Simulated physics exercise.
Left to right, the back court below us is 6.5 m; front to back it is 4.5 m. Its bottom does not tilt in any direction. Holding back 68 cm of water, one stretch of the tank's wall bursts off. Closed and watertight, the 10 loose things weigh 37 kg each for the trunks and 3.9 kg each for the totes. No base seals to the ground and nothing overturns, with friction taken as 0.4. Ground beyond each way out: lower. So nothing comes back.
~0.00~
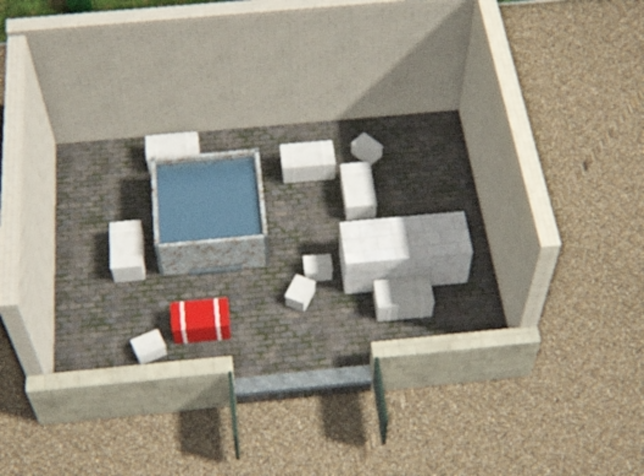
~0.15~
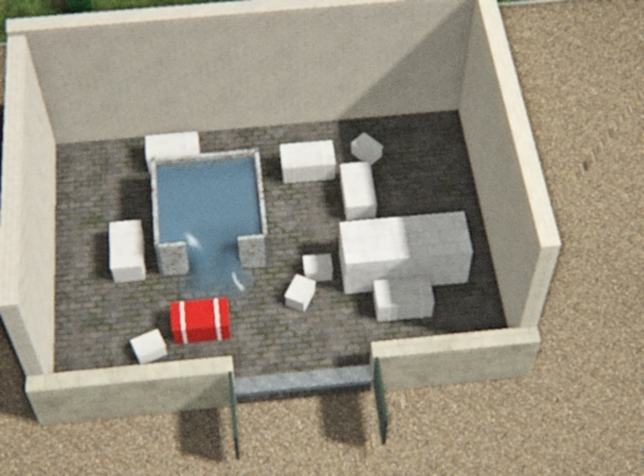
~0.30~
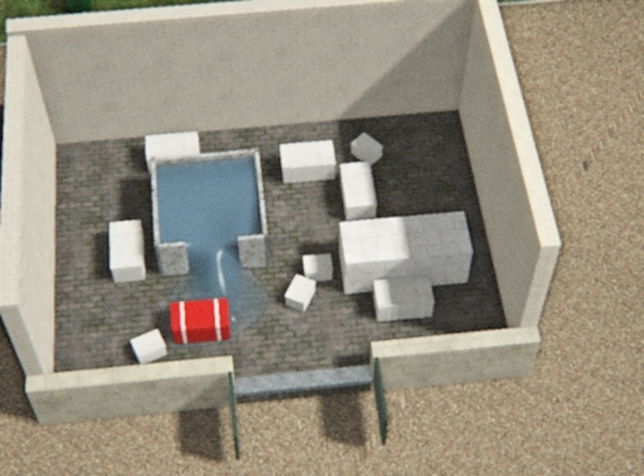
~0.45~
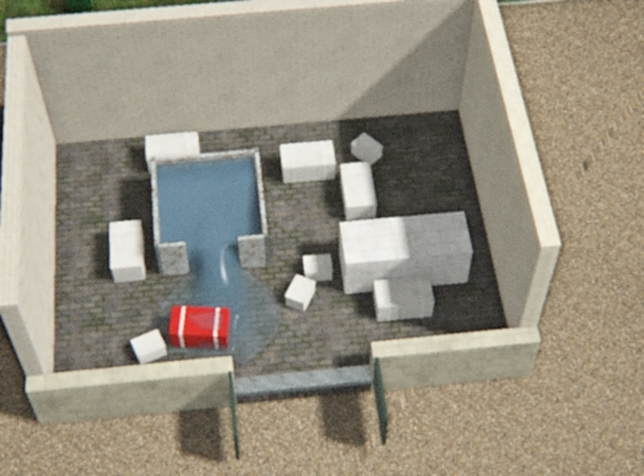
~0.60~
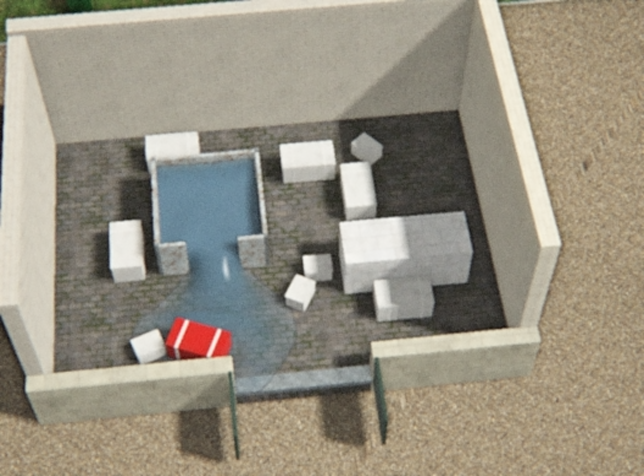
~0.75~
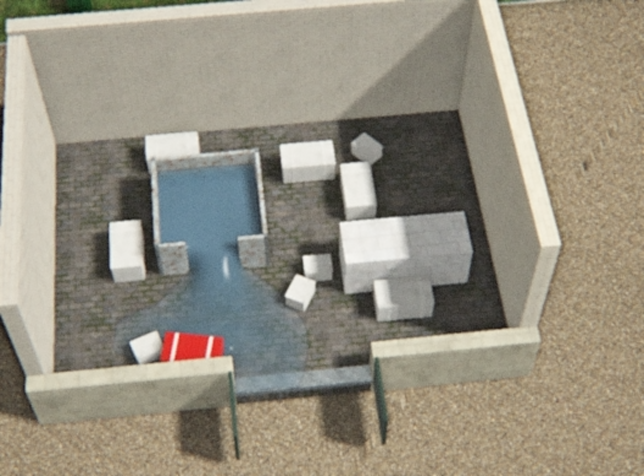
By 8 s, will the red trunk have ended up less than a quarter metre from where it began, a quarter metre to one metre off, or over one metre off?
It finishes a long distance off.
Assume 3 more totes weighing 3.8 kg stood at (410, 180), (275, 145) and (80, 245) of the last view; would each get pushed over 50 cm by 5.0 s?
Order as asked - not as far, not as far, farther.
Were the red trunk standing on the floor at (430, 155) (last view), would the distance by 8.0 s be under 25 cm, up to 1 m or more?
By that time it keeps its spot.
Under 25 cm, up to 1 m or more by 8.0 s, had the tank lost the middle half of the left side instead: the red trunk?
With that failure, the red trunk moves slightly.
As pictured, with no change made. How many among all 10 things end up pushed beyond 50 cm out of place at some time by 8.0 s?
The tally stands at 2.
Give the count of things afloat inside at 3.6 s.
It comes to 2.
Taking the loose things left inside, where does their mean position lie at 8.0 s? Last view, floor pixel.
The average lands around (258, 227).
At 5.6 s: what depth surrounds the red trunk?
I'd put it at about 7 cm.
After 1.6 s the red trunk is near (182, 352), 0.7 m from its start, afloat; 0 of 10 are out; 2 afloat.
After 3.6 s the red trunk is near (73, 322), 1.8 m from its start, afloat; 0 of 10 are out; 2 afloat.
After 5.6 s the red trunk is near (77, 231), 2.3 m from its start, aground; 0 of 10 are out; 1 afloat.
After 8.0 s the red trunk is near (77, 227), 2.4 m from its start, aground; 0 of 10 are out; 1 afloat.
